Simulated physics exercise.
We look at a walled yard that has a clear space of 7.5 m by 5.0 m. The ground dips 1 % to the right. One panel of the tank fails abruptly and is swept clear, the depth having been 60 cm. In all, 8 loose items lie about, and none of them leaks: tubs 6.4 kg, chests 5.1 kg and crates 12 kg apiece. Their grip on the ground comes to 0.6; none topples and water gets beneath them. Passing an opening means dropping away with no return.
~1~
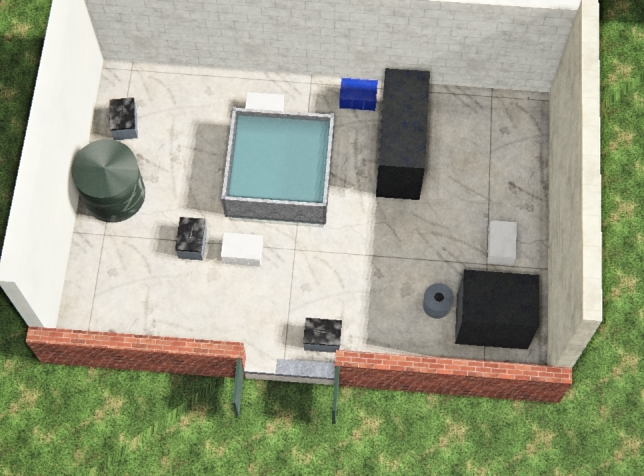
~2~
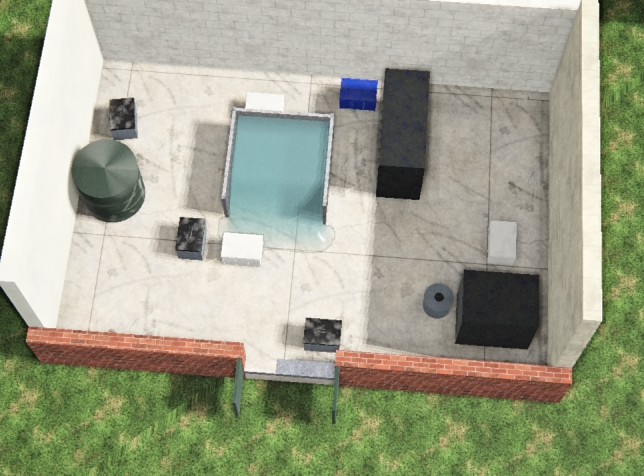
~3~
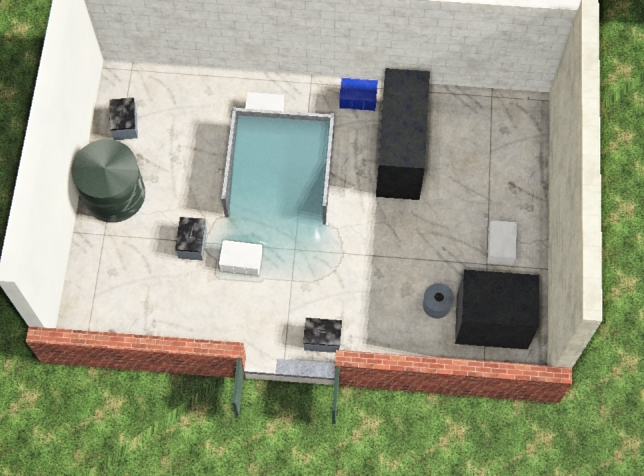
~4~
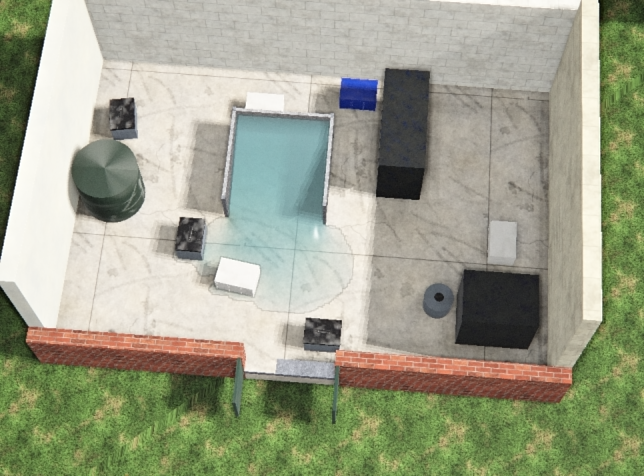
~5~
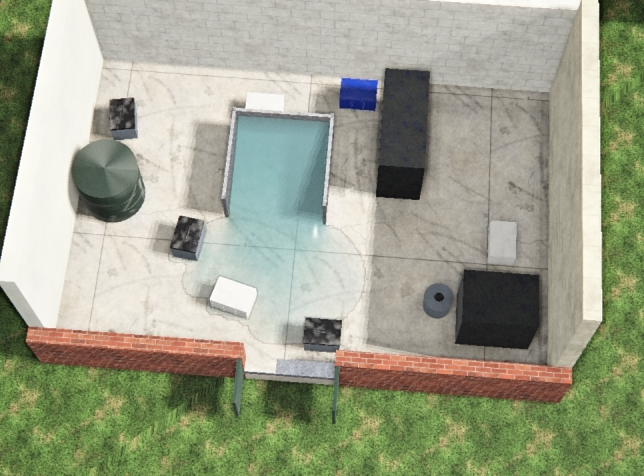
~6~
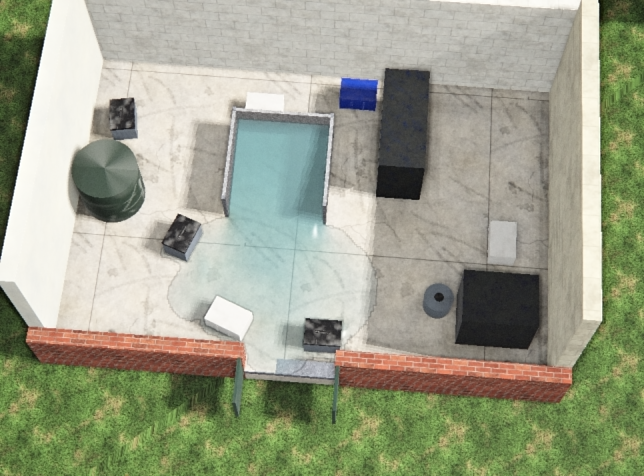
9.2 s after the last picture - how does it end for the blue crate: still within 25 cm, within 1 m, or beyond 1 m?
It comes to rest near its start.
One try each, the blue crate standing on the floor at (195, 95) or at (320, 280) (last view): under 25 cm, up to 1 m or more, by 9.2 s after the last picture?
Spot one - it barely budges; spot two - it is swept away.
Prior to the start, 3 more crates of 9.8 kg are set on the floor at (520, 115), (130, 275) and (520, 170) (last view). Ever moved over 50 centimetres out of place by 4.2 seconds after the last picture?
Lab note - in order: Below threshold / above threshold / below threshold.
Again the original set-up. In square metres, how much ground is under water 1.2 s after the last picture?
Close to 13 m2, I'd say.
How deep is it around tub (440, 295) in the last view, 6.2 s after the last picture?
Depth: Near 3 cm.
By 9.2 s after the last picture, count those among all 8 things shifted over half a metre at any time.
Tally: 4.
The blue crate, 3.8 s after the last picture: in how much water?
Close to 0 centimetres.
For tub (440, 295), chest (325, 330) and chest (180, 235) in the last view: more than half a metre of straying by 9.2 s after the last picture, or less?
In sequence - crossed the line; crossed the line; crossed the line.
Then, 1.2 s after the last picture the blue crate is near (359, 90), 0.0 m from its start, aground; 1 of 8 are out; 1 afloat.
Then, 3.8 s after the last picture the blue crate is near (359, 90), 0.0 m from its start, aground; 1 of 8 are out; 2 afloat.
Then, 6.2 s after the last picture the blue crate is near (359, 90), 0.0 m from its start, aground; 1 of 8 are out; 1 afloat.
Then, 9.2 s after the last picture the blue crate is near (359, 90), 0.0 m from its start, aground; 1 of 8 are out; 1 afloat.
